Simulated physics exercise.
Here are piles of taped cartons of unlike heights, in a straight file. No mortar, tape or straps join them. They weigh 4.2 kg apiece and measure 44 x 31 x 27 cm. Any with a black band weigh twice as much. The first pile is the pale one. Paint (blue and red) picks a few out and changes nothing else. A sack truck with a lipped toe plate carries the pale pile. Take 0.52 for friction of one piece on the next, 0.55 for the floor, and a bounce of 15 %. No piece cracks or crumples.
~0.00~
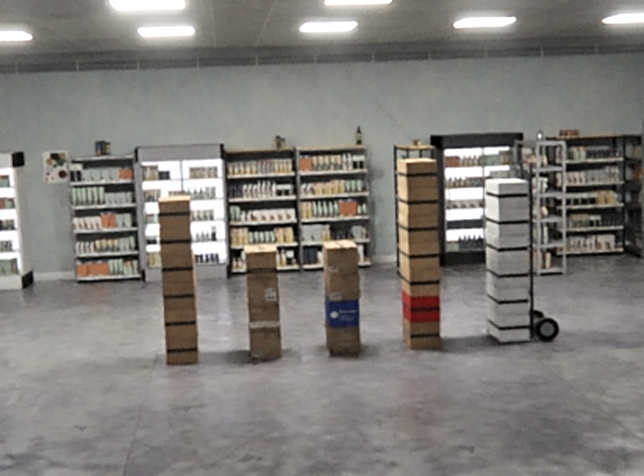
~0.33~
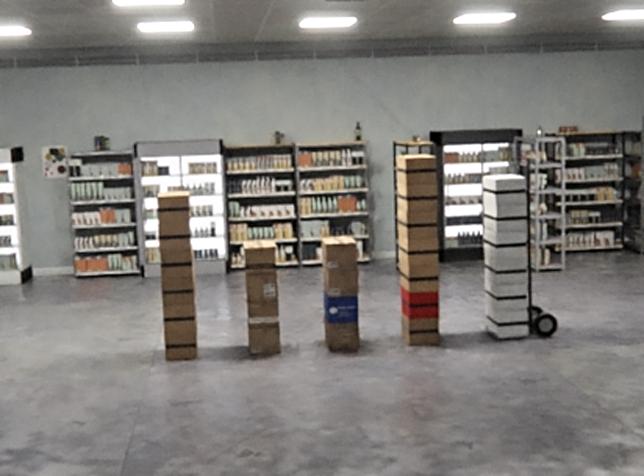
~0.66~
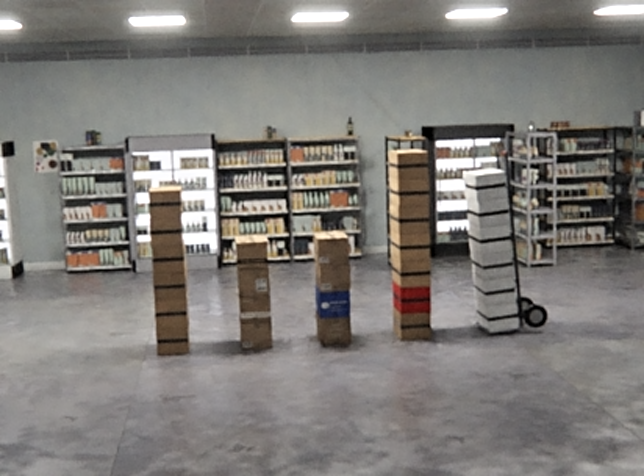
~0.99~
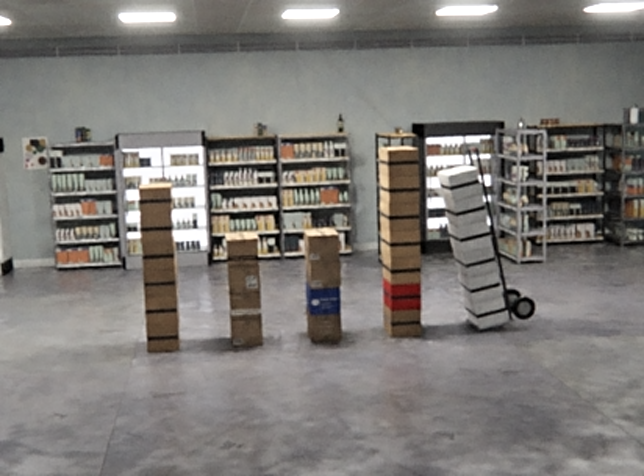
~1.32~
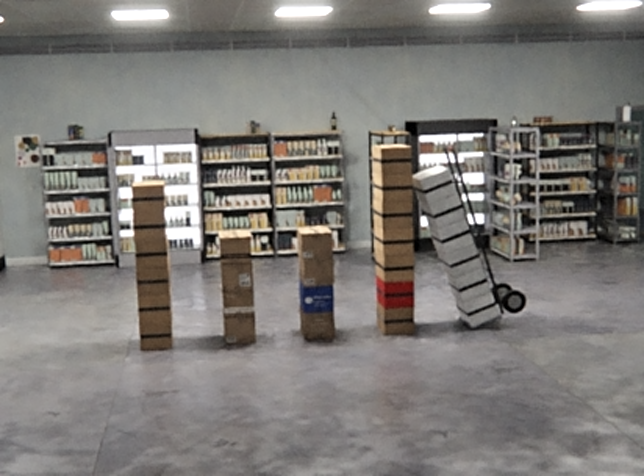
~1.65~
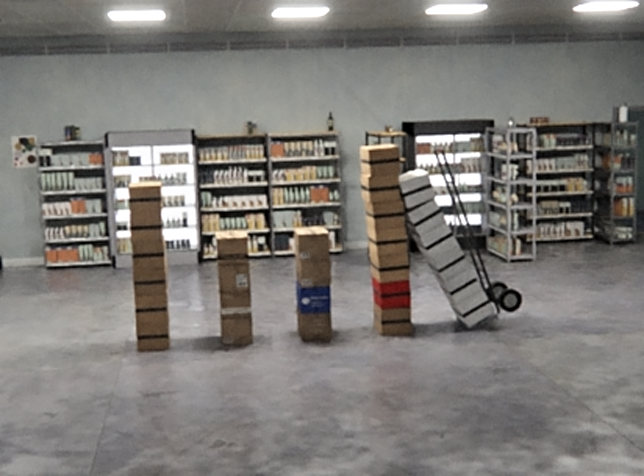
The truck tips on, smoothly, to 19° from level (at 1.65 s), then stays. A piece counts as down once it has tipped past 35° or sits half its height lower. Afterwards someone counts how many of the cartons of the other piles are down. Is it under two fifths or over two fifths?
Ending down: More than two fifths.
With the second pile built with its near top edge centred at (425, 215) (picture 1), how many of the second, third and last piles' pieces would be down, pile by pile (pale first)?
Then second 5, third 4, last 0.
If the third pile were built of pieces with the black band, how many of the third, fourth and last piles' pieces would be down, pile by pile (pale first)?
In that case third 4, fourth 3, last 6.
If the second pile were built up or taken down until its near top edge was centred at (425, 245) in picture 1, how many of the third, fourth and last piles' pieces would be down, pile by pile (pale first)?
In that case third 4, fourth 4, last 6.
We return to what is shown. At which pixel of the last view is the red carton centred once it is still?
Around (350, 313).
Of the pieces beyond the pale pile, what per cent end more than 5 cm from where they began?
Shifted: 90 per cent.
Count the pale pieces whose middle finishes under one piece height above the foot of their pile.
2 of them.
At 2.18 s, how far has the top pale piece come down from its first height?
Roughly 20 cm.
By 2.18 s, 6 of the pale pile down; none of the 21 other cartons down, 6 disturbed; red carton tilted 20°.
By 2.70 s, 6 of the pale pile down; 6 of the 21 other cartons down; red carton tilted 40°; blue carton tilted 18°.
By 3.24 s, 6 of the pale pile down; 10 of the 21 other cartons down; red carton tilted 64°, 21 cm lower; blue carton tilted 38°, 11 cm lower.
By 4.00 s, 6 of the pale pile down; 18 of the 21 other cartons down; red carton tilted 64°, 21 cm lower; blue carton tilted 37°, 11 cm lower.
When it is over (5.0 s), 6 of the pale pile down; 19 of the 21 other cartons down; red carton tilted 64°, 21 cm lower; blue carton tilted 37°, 11 cm lower. That is 90 per cent. In pixels of the last frame, middles, red carton near (350, 313), blue carton near (267, 309).
